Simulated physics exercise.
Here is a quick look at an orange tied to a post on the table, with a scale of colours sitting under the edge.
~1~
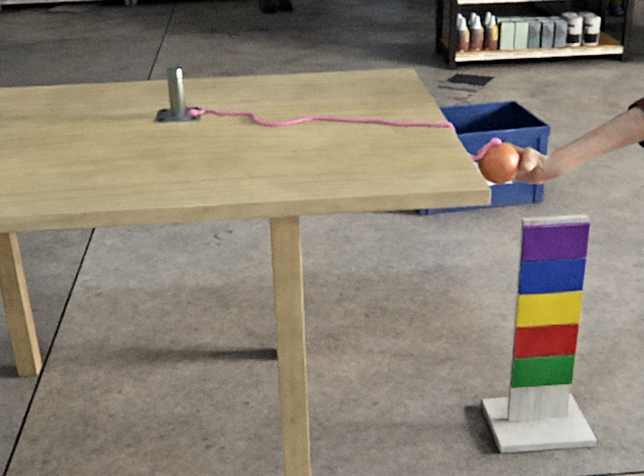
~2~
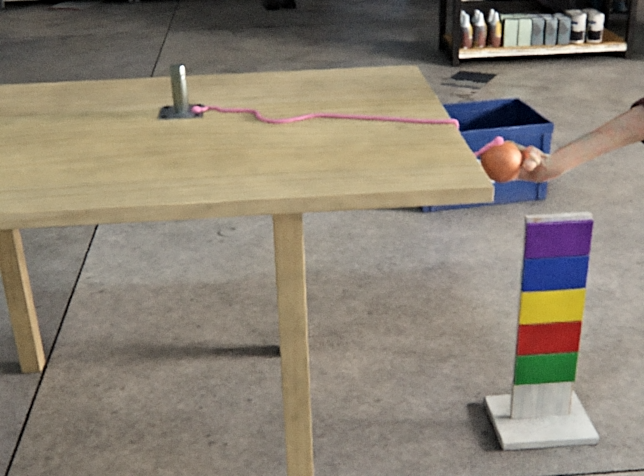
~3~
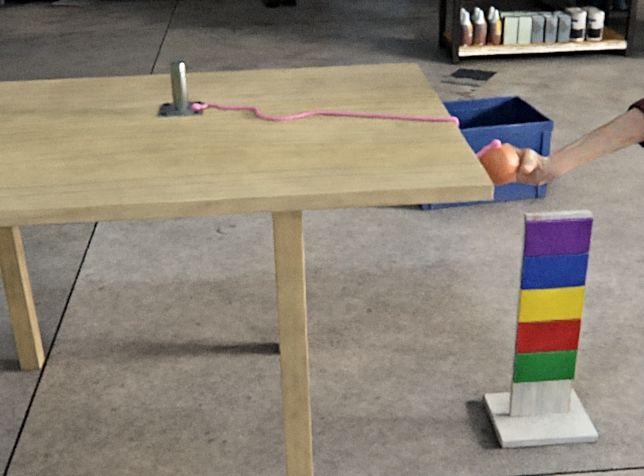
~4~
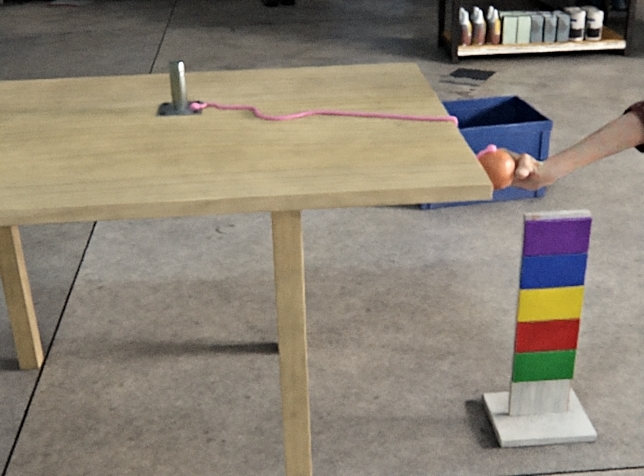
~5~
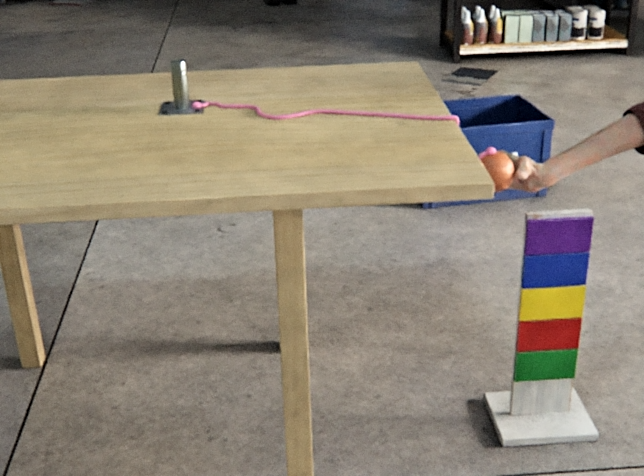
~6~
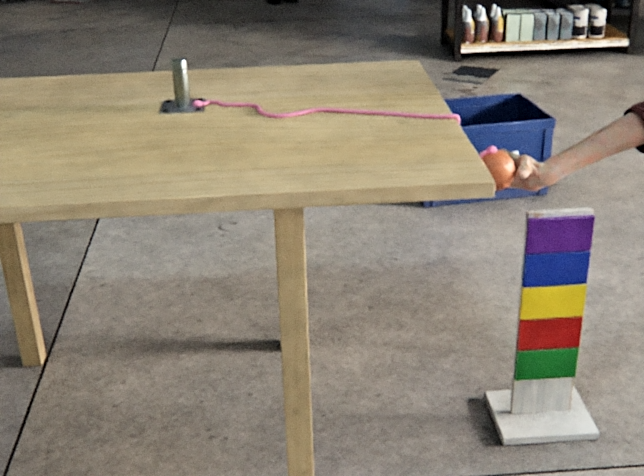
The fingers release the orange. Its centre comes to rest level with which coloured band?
With the purple one.
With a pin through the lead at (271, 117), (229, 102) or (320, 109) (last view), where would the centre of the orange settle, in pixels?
Roughly (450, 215), (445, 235) and (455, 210), in that order.
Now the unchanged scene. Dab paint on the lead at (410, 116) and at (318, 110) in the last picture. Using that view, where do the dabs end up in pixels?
One ends up around (444, 106), the other around (351, 105).
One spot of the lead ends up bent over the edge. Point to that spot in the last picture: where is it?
You'll find it somewhere near (416, 116).
Early on, orange near (478, 231); level with purple.
Midway, orange near (417, 228); level with purple.
Near the end, orange near (456, 233); level with purple.
Finally, orange near (444, 232); level with purple. Its middle rests at the purple band.
